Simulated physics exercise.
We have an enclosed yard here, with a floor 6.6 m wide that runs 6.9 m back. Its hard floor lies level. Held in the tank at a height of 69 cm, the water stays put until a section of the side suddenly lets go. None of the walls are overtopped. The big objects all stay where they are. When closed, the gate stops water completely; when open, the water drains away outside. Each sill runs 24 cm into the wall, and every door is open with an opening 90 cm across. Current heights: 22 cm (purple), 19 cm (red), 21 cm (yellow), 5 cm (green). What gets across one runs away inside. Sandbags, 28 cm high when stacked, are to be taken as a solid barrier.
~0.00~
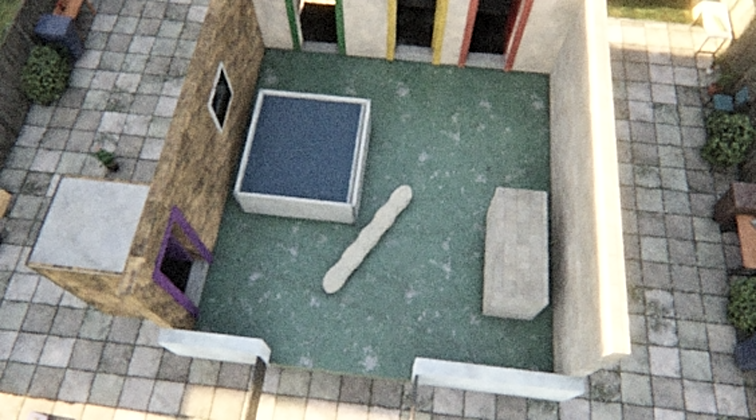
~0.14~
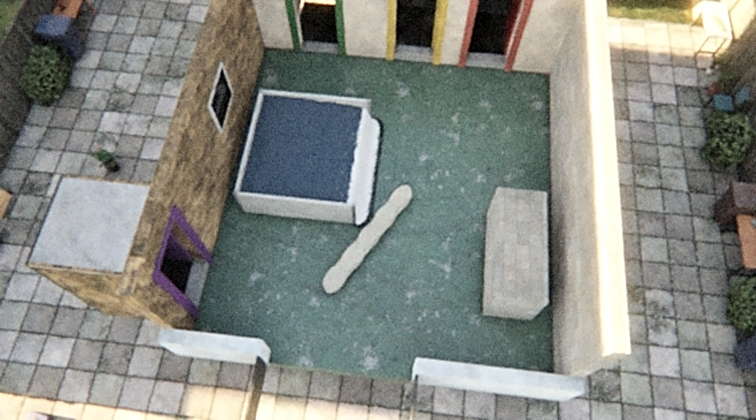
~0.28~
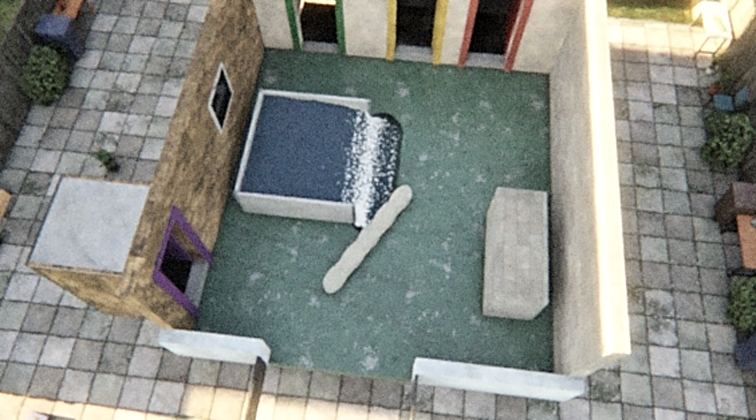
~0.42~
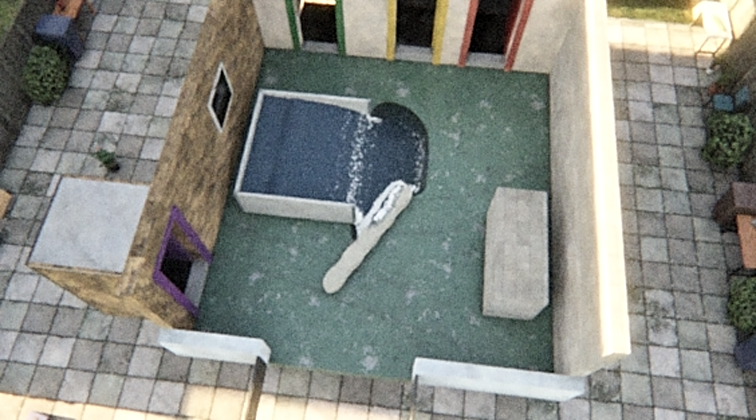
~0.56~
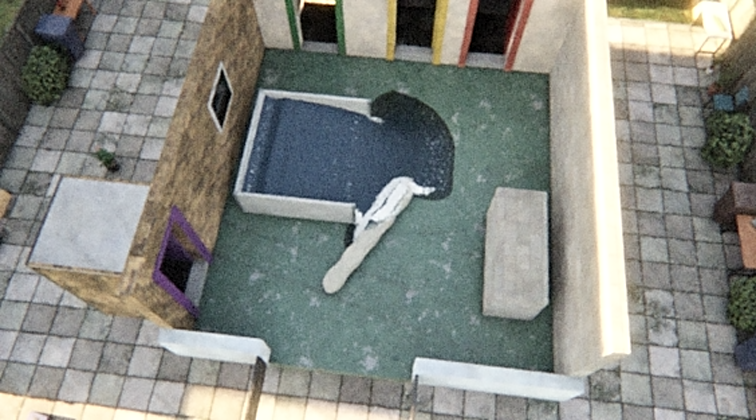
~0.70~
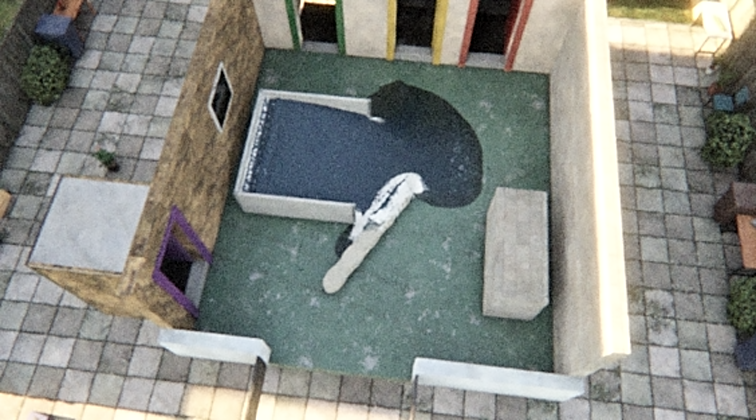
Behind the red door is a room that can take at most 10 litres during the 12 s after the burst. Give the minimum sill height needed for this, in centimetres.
Roughly 27 centimetres.
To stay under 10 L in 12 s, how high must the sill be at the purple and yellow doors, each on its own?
About 7.5 cm at purple and 12.0 cm at yellow.
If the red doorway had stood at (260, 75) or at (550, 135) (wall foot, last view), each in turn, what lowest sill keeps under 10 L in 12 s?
Minimums: About 13.5 cm and 31 cm.
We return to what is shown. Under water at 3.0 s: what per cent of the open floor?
60 %.
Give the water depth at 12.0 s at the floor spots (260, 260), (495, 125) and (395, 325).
3, 7 and 6 cm, respectively.
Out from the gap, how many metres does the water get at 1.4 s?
4.2 m.
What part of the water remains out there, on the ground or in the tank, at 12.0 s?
Remaining share: Around 84 %.
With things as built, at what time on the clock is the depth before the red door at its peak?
The level tops out around 3.2 s.
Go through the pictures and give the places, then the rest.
In the first frame, still water, 69 cm deep, in the tank at (305, 147); the red door at (492, 37) is dry.
In the second frame, water pours out at (361, 165) and has run 0.2 m, to (366, 220); about 9 cm deep outside, 69 cm at the back.
In the third frame, water pours out at (361, 165) and has run 0.7 m, to (389, 203); about 13 cm deep outside, 69 cm at the back.
In the fourth frame, the front is at (420, 188), 1.3 m from the gap at (361, 166); 2.9 m2 of floor is wet, 69 cm left at the back.
In the fifth frame, water pours out at (361, 166) and has run 1.8 m, to (446, 191); about 11 cm deep outside, 65 cm at the back.
In the sixth frame, water pours out at (361, 166) and has run 2.4 m, to (476, 191); about 8 cm deep outside, 58 cm at the back; 1.4 m in a straight line remain to the red door at (492, 37).
After 1.4 s water covers 40 % of the floor, deepest (46 cm) near (376, 215); it has not reached the red door.
After 3.0 s water covers 60 % of the floor, deepest (42 cm) near (537, 113); 30 cm at the red door, 7 litres in over its 19 cm sill.
After 12.0 s water covers 95 % of the floor, deepest (11 cm) near (200, 302); 7 cm at the red door, 52 litres in over its 19 cm sill.
At the red door as built, the water arrived by 1.6 s and peaked near 32 cm at 3.2 s.
With a sill of 24.5 cm, 18 litres would have come in within the 12 s; with 33.5 cm, 1 litre. So under 10 litres takes about 27 cm.
